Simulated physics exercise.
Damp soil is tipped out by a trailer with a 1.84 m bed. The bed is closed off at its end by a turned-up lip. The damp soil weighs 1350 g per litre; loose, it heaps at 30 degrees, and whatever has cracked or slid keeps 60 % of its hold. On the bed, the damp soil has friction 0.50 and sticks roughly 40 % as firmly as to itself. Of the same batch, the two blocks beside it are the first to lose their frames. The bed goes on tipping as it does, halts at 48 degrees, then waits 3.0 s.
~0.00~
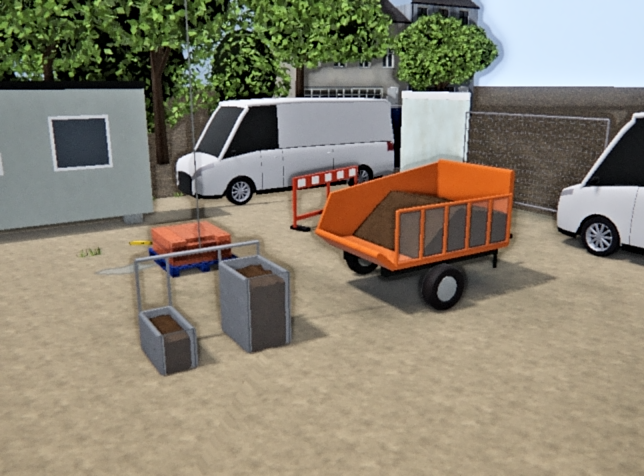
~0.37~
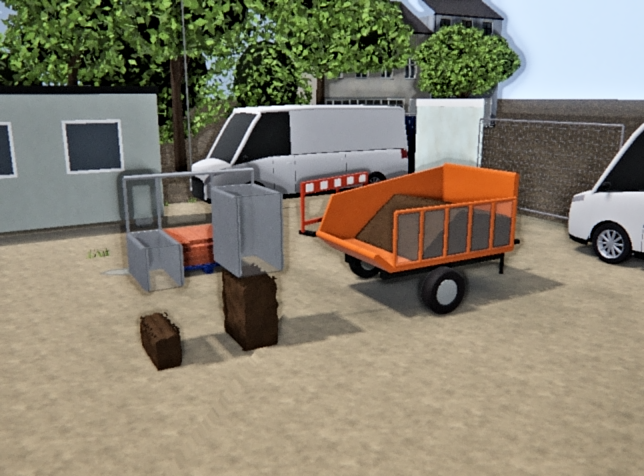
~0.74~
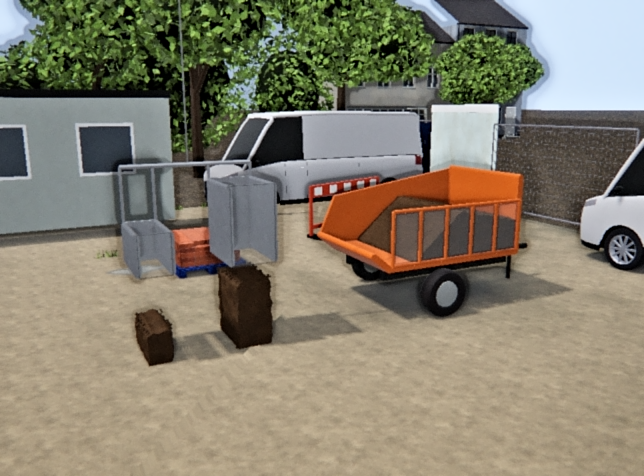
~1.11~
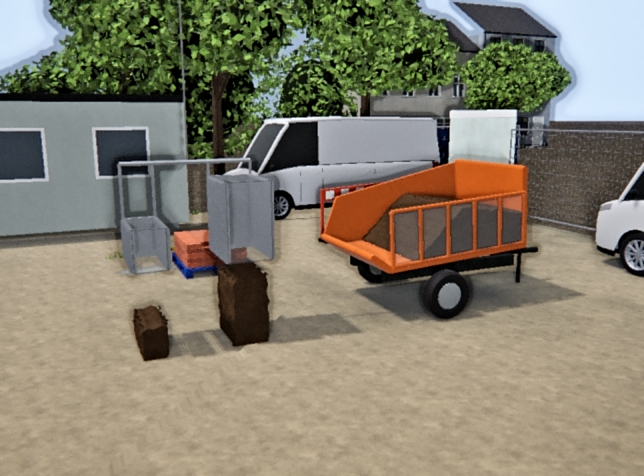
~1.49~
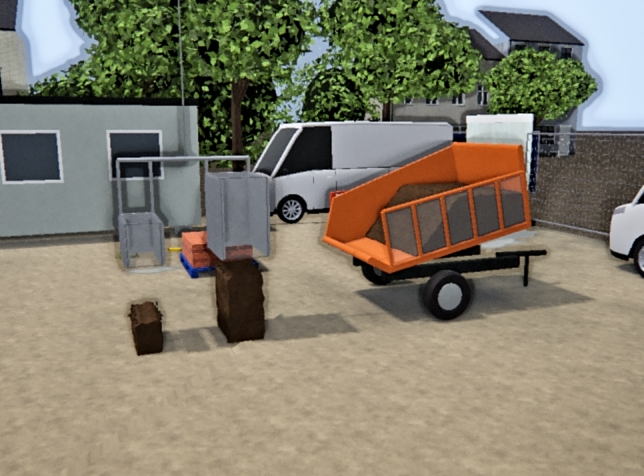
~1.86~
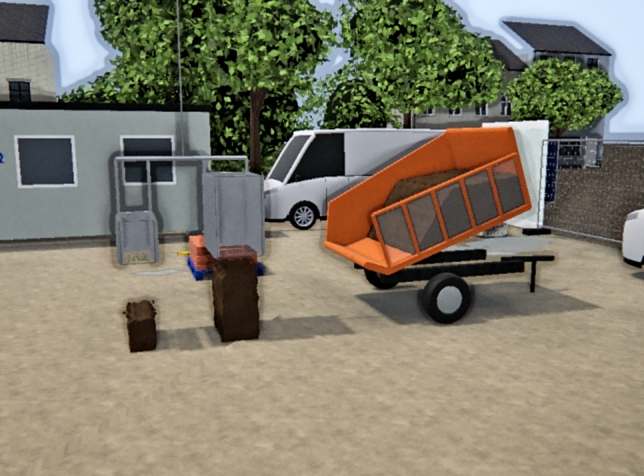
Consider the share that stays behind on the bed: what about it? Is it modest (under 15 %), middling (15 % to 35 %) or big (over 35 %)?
It is big, over 35 %.
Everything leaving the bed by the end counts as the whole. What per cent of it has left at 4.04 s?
Some 60 per cent.
After 2.51 s, the tilt is 34 degrees and 100 % is on the bed.
After 3.27 s, the tilt is 48 degrees and 100 % is on the bed.
After 4.04 s, the tilt is 48 degrees and 62 % is on the bed.
After 4.81 s, the tilt is 48 degrees and 40 % is on the bed.
After 6.30 s, at the end, the tilt is 48 degrees and 40 % is on the bed.
